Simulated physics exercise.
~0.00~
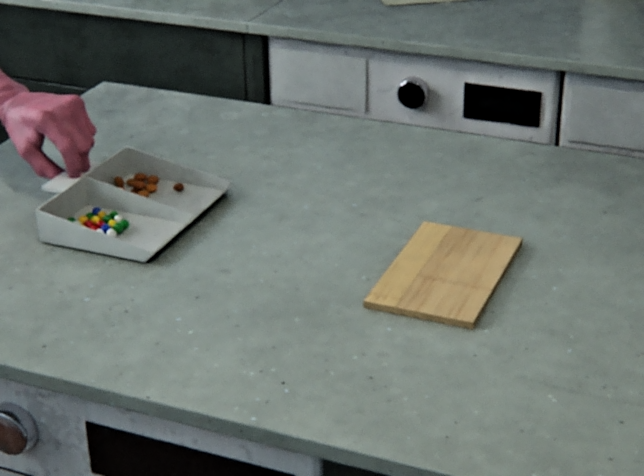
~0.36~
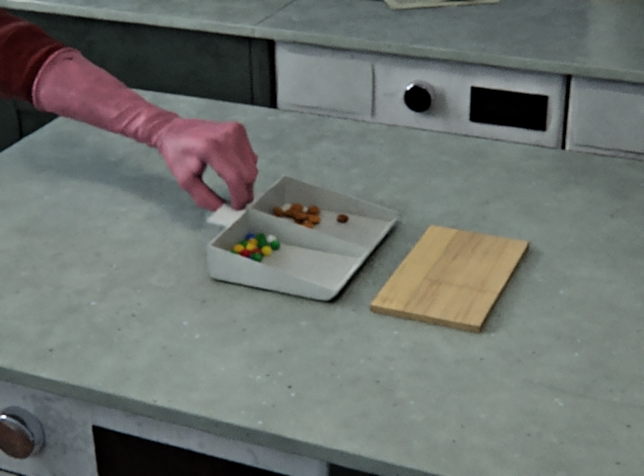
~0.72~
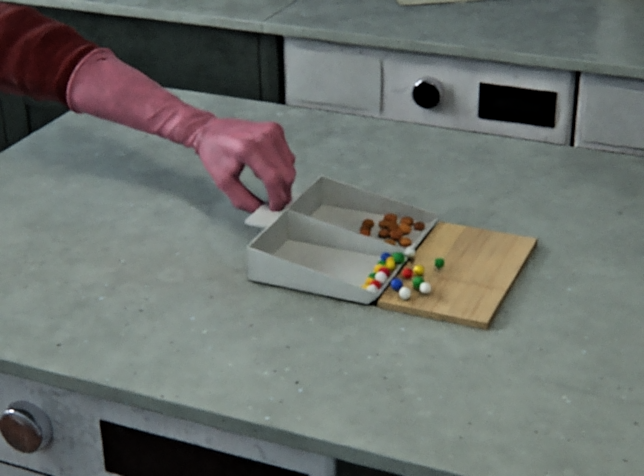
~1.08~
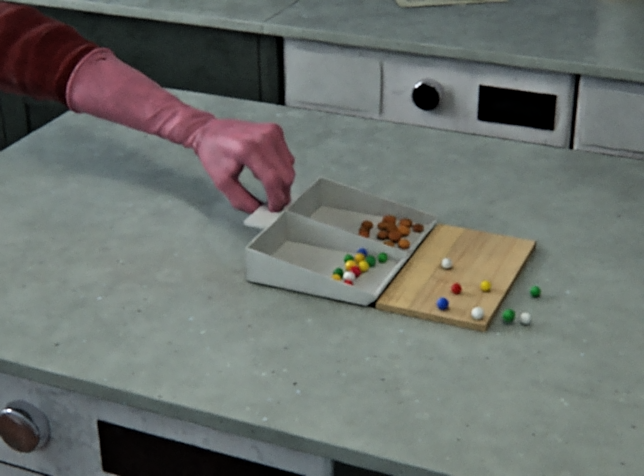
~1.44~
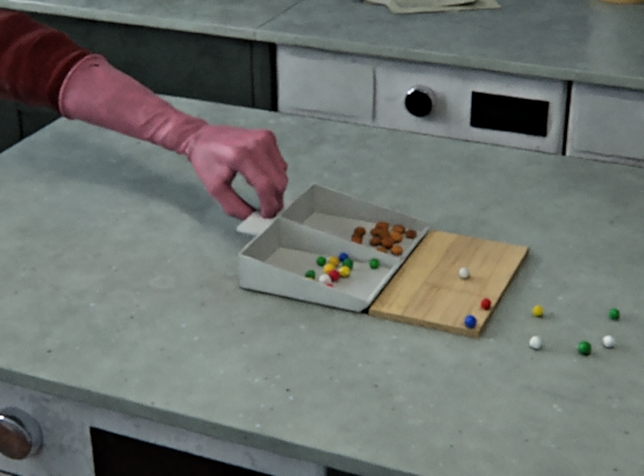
On a grey countertop, a gloved hand sliding a divided tray right against a wooden board, some colourful beads spilling out, brown pieces staying inside.
